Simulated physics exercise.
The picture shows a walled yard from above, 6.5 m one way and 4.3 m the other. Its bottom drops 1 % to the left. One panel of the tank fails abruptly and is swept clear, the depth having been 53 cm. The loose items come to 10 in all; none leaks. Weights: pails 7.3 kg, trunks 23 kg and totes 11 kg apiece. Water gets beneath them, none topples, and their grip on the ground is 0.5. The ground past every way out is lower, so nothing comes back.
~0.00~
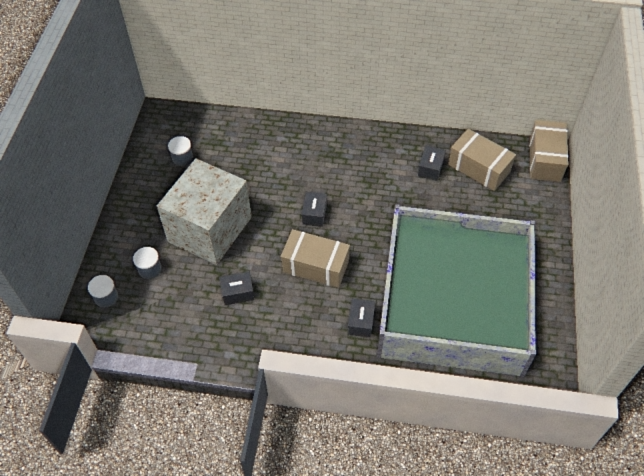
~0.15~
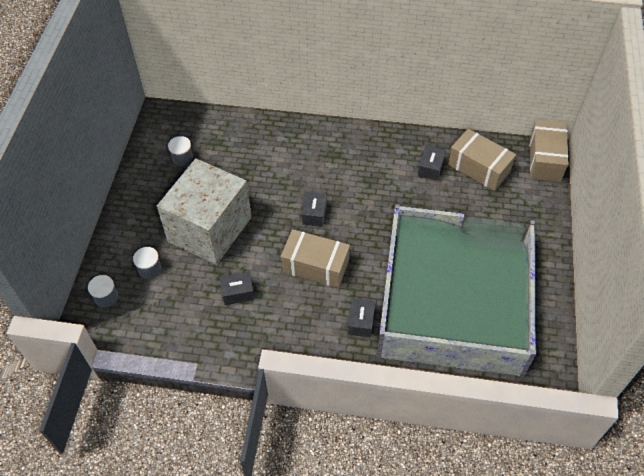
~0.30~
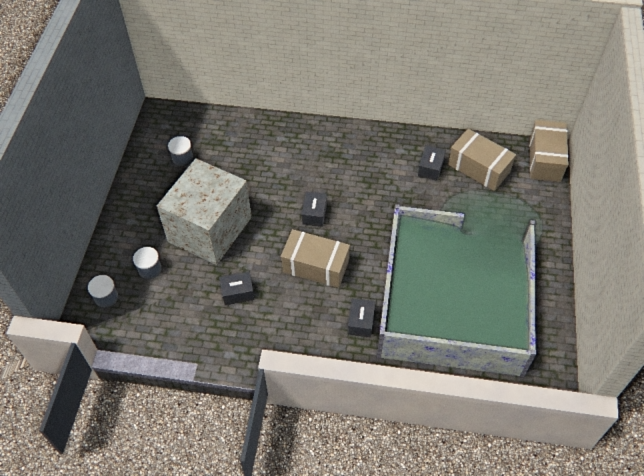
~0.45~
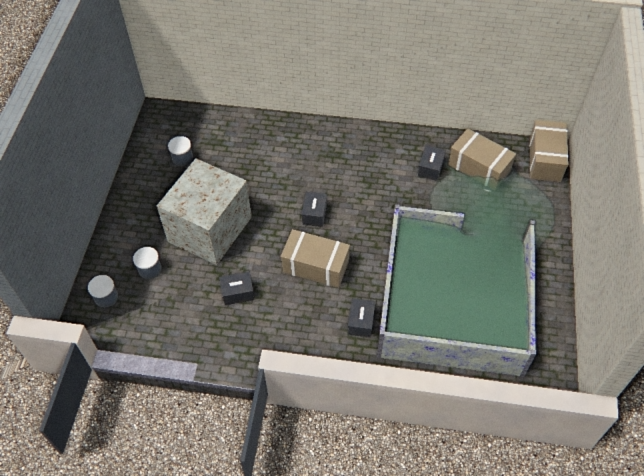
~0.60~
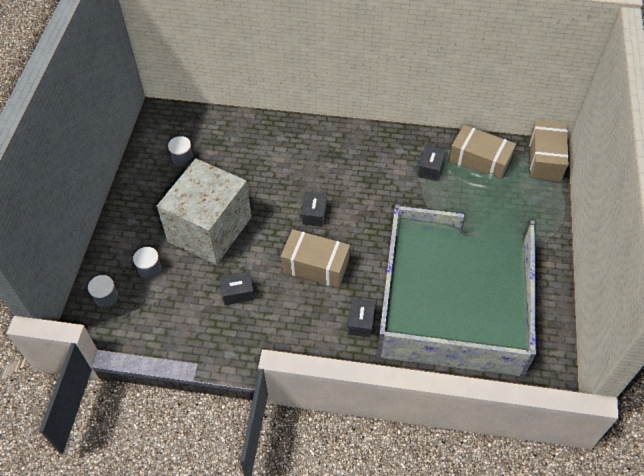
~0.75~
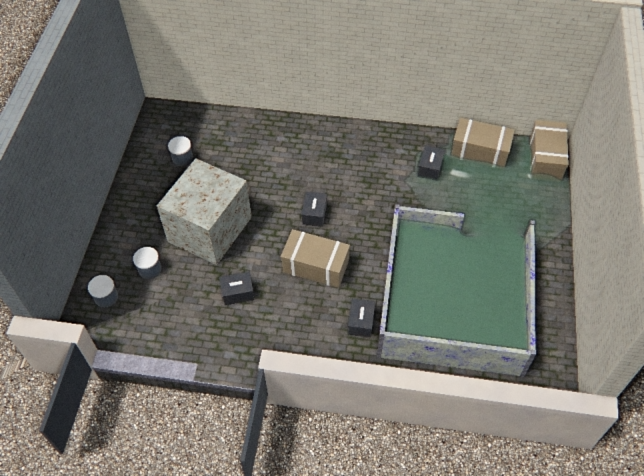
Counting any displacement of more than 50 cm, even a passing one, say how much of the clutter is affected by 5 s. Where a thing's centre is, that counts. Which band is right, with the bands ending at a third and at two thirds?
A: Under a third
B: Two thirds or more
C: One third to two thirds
The answer is A.
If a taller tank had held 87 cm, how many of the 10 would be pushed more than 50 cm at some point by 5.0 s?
5.
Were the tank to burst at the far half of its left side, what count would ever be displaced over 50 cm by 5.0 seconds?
Count: 4.
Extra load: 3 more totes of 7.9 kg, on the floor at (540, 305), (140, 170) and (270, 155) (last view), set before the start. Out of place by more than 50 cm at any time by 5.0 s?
In turn: More, short of it, more.
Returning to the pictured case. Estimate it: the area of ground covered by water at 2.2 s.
Near 9.5 m2 in all.
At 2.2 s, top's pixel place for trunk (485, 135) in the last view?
About (464, 113), give or take.
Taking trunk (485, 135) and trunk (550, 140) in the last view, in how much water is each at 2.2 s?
Around 24 cm and 23 cm.
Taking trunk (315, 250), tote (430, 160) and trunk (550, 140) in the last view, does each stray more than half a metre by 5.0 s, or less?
Listed in sequence: Lower; higher; higher for the last.
After 1.1 s 1 of 10 are over 50 cm from their spots; 1 afloat.
After 2.2 s 1 of 10 are over 50 cm from their spots; 2 afloat.
After 3.5 s 3 of 10 are over 50 cm from their spots; 1 afloat.
After 5.0 s 3 of 10 are over 50 cm from their spots, and 3 have been at some point; 0 afloat.
